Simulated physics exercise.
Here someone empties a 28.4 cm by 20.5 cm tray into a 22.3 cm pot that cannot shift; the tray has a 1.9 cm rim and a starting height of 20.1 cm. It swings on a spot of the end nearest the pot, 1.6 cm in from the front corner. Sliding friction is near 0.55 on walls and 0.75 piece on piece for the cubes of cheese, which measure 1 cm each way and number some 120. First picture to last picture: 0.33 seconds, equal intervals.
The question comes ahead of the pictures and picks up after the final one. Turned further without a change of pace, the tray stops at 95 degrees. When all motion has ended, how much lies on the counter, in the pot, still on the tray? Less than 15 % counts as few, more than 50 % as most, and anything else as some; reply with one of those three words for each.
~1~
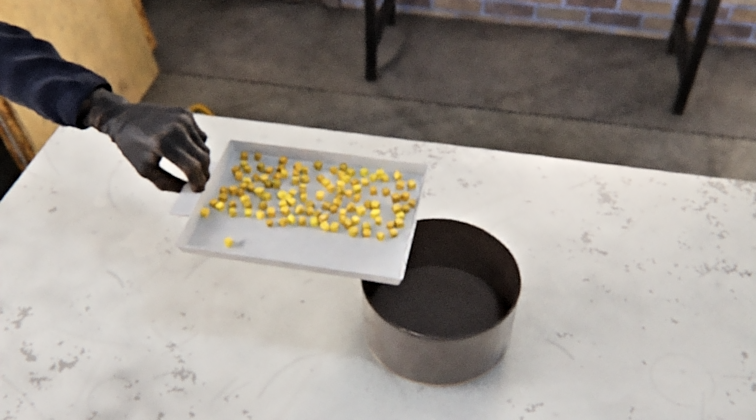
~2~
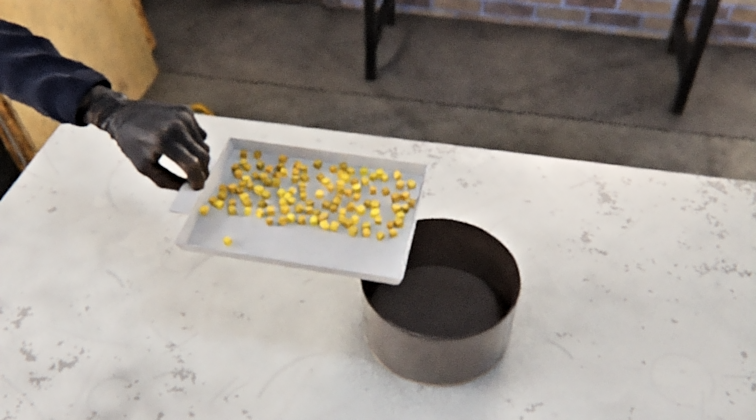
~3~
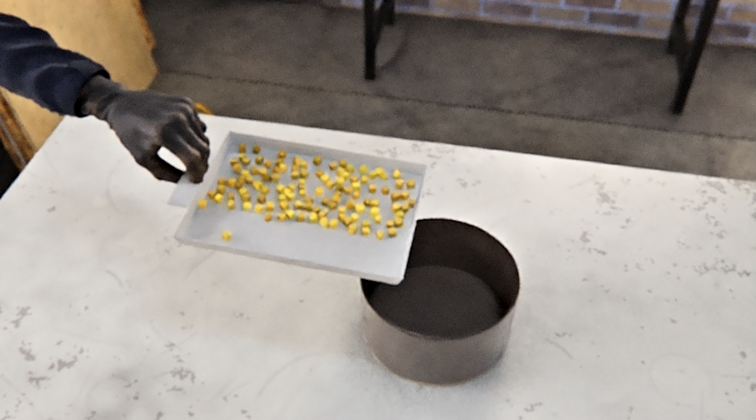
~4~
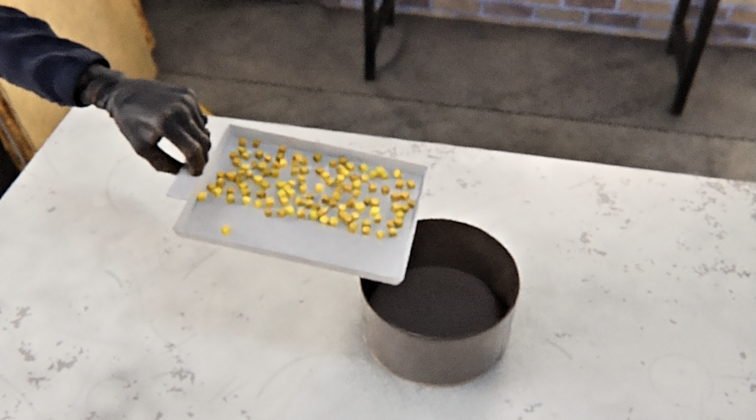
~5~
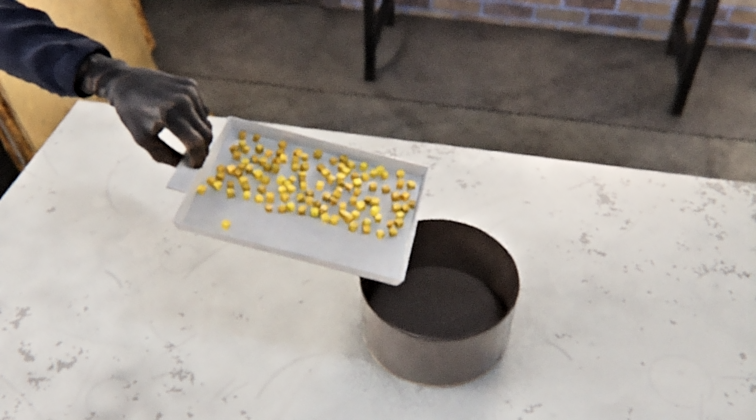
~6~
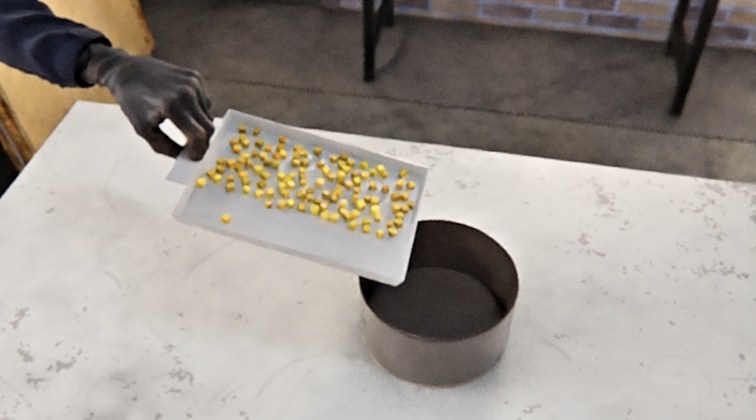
Here it is: Counter: Few, pot: Most, left on the tray: Few.
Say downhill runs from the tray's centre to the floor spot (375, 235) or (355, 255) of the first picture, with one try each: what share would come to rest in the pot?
First try: Around 80 percent; second try: Around 20 percent.
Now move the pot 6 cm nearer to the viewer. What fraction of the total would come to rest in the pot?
In that setup it would come to near 60 per cent.
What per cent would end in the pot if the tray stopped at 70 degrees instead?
Estimated share: About 20 %.
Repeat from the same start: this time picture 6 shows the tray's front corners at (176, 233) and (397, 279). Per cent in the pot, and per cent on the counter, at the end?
Split: Pot = 0, counter = 100.
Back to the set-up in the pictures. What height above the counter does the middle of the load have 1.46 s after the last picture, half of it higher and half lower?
About 22 cm.
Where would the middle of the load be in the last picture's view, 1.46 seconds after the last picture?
I'd put it close to (413, 210).
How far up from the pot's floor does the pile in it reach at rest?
Some 2.0 cm up.
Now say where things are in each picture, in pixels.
The first picture shows tray tilt 0 degrees, front corners at (181, 242) and (398, 274); middle of the pieces at (320, 196); pot at (441, 274).
The second picture shows tray tilt 1 degrees, front corners at (180, 240) and (398, 274); middle of the pieces at (320, 195).
The third picture shows tray tilt 3 degrees, front corners at (179, 233) and (398, 274), lowest corner right back; middle of the pieces at (319, 192).
The fourth picture shows tray tilt 6 degrees, front corners at (178, 226) and (399, 275), lowest corner right back; middle of the pieces at (320, 189).
The fifth picture shows tray tilt 9 degrees, front corners at (178, 219) and (399, 275), lowest corner right back; middle of the pieces at (320, 186).
The sixth picture shows tray tilt 12 degrees, front corners at (178, 211) and (399, 276), lowest corner right back; middle of the pieces at (320, 183); pot at (439, 276).
Then, 0.88 s after the last picture, tilt 51 degrees; the tray holds 90 %, the pot 0 %.
Then, 1.46 s after the last picture, tilt 76 degrees; the tray holds 75 %, the pot 20 %.
Then, 2.09 s after the last picture, tilt 95 degrees; the tray holds 15 %, the pot 60 %.
In the end, counter 10 %, pot 90 %, tray 0 %.
